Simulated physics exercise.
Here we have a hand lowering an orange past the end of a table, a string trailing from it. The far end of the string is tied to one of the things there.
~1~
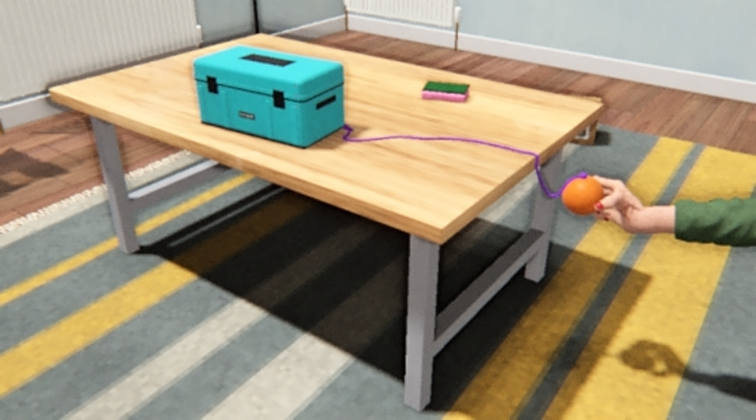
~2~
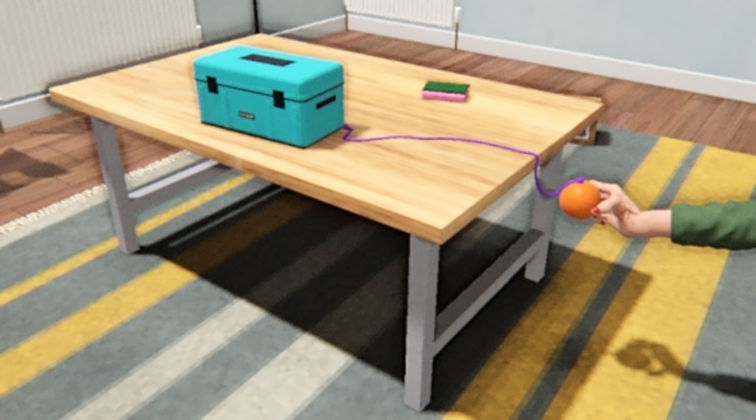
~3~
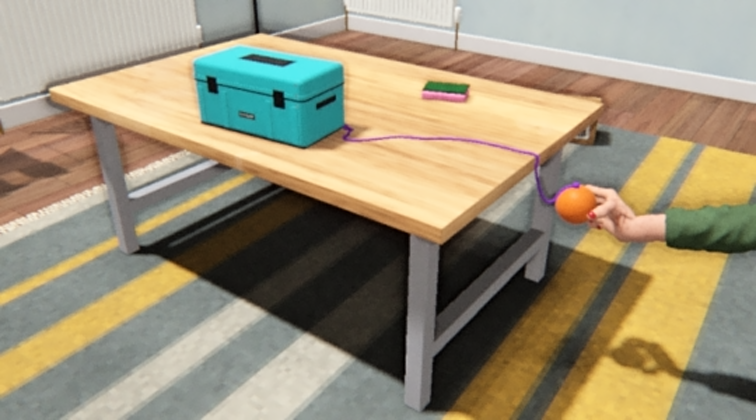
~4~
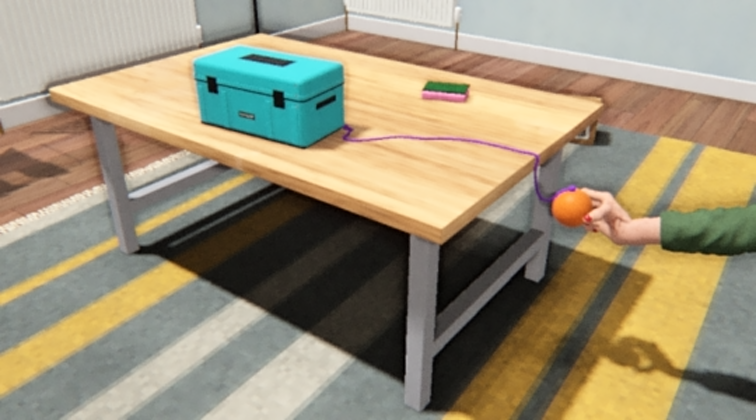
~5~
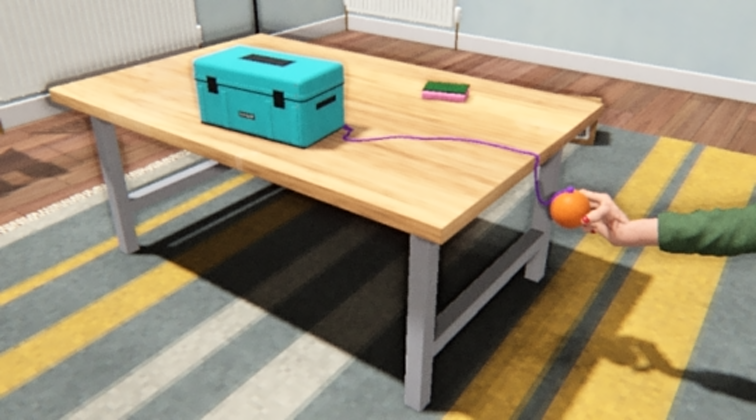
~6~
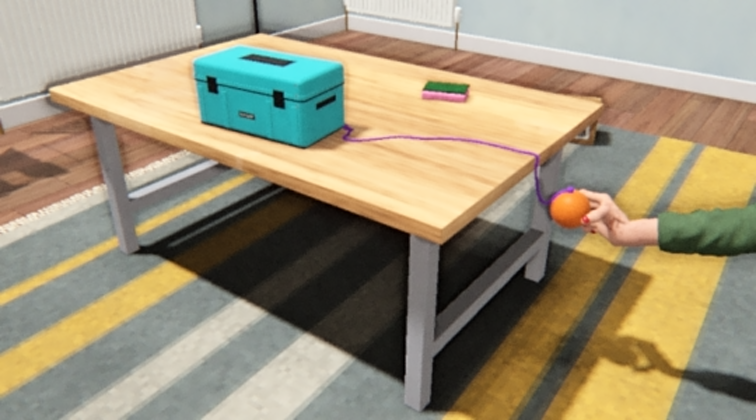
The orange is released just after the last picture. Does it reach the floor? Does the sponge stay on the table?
Outcome: The orange ends up dangling, the sponge keeps its place.
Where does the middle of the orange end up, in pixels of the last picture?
Close to (456, 293).
Then, 0.66 s on from there, orange off the ground near (439, 299); toolbox in place; sponge in place.
Then, 1.50 s on from there, orange off the ground near (469, 292); toolbox in place; sponge in place.
In the end, orange off the ground near (456, 293); toolbox in place; sponge in place. The orange swings from the edge and the sponge stays on top.
